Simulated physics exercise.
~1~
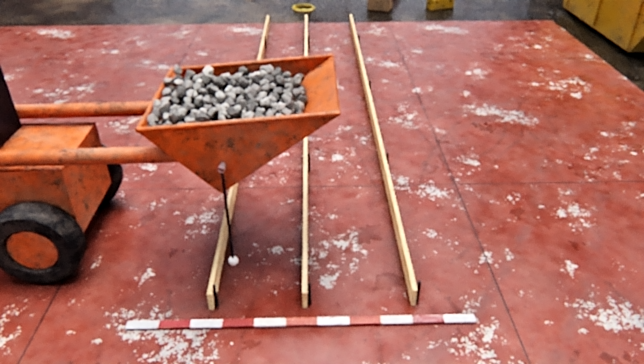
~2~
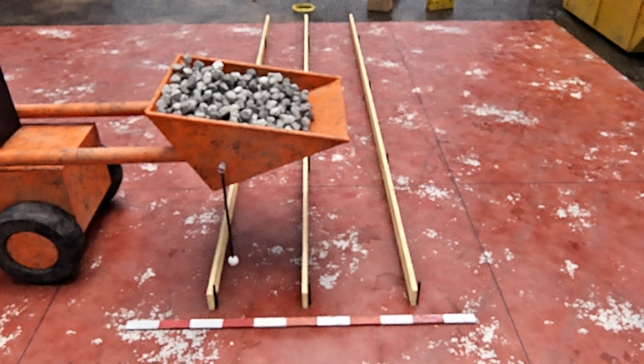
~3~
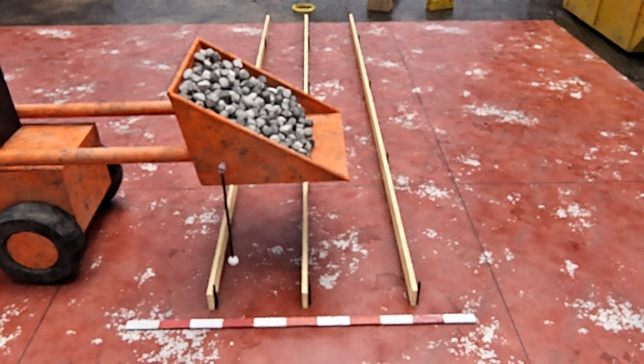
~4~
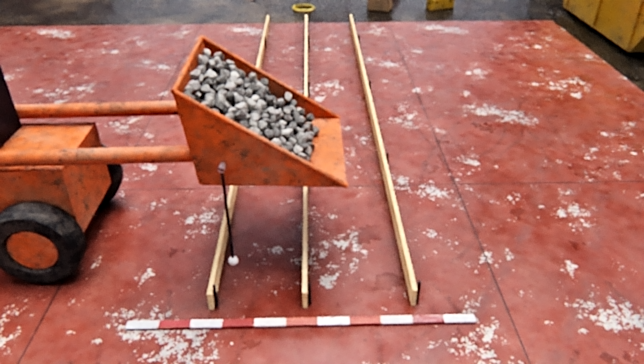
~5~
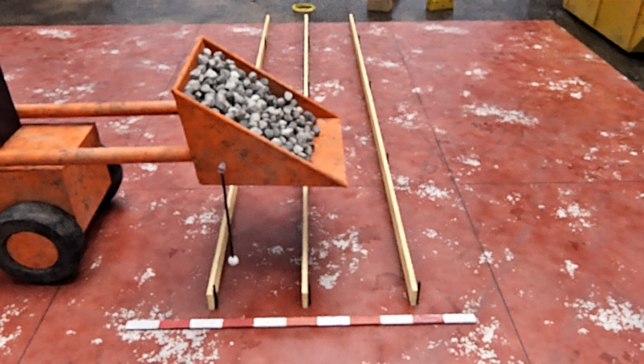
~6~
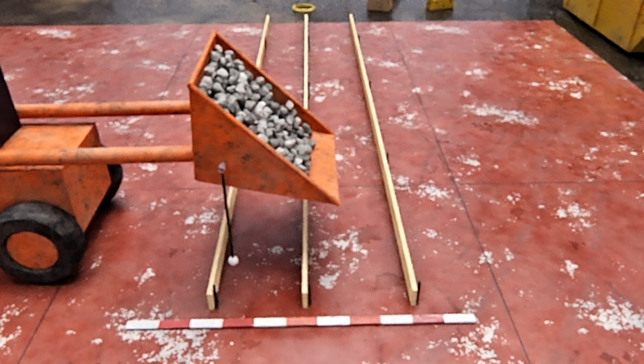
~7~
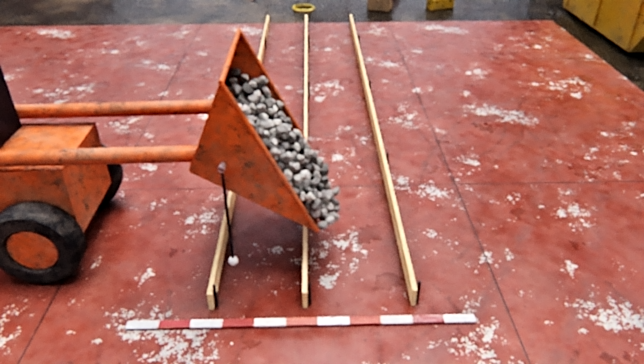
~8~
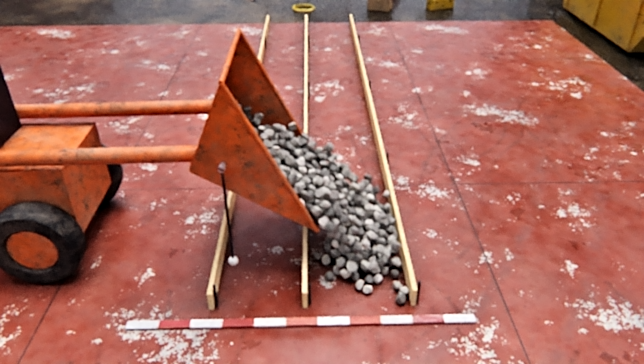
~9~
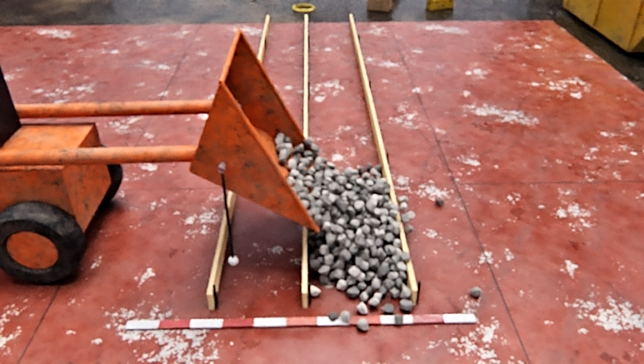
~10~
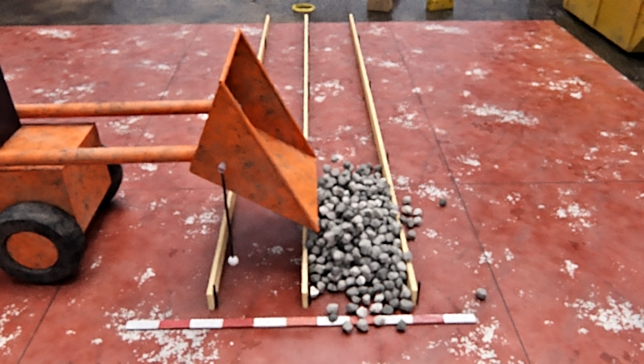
At first, a small orange loader at the left holds a bucket heaped with grey stones above a red, white-flecked floor, where three long boards lie beside a red and white strip. The bucket tips forward to the right, pauses briefly with its load still inside, then tilts further. The stones slide toward its lower lip and pour out between the middle and right boards. The pile spreads as the bucket empties, and a few stones stray past the right board and onto the strip. It ends with the bucket empty and still steeply tilted beside the heap.
